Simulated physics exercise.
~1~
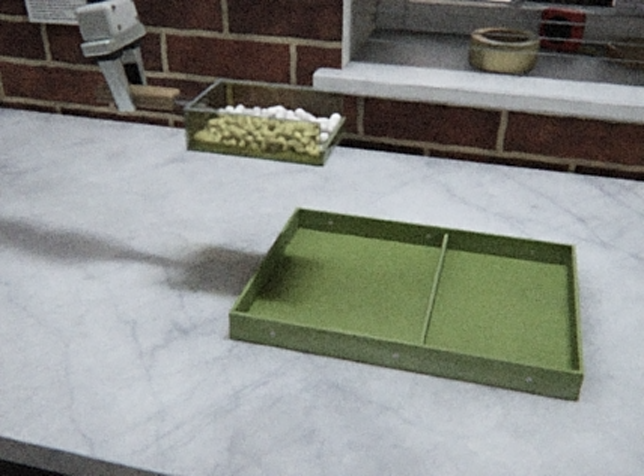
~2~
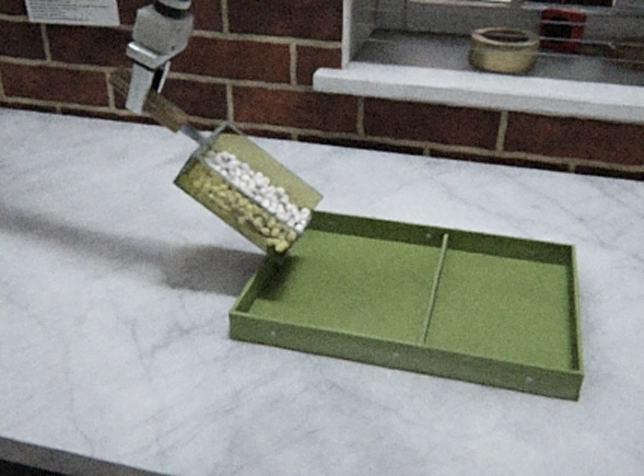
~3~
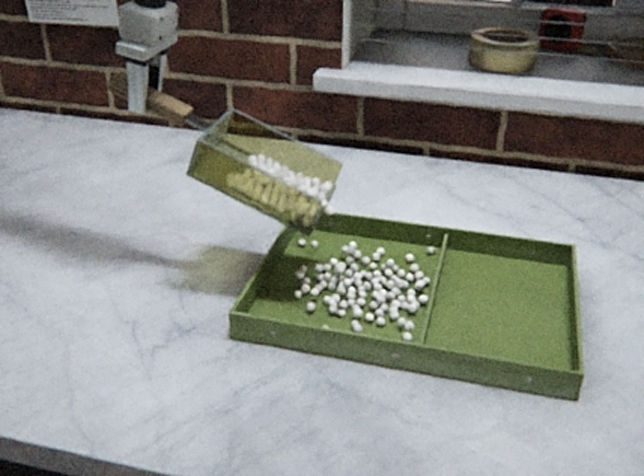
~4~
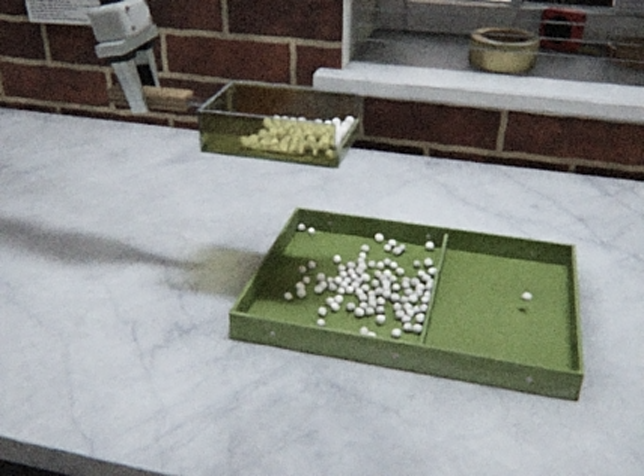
A robot gripper tilts a clear box, spilling white beads mostly into a green tray's left section, then levels the still partly filled box.
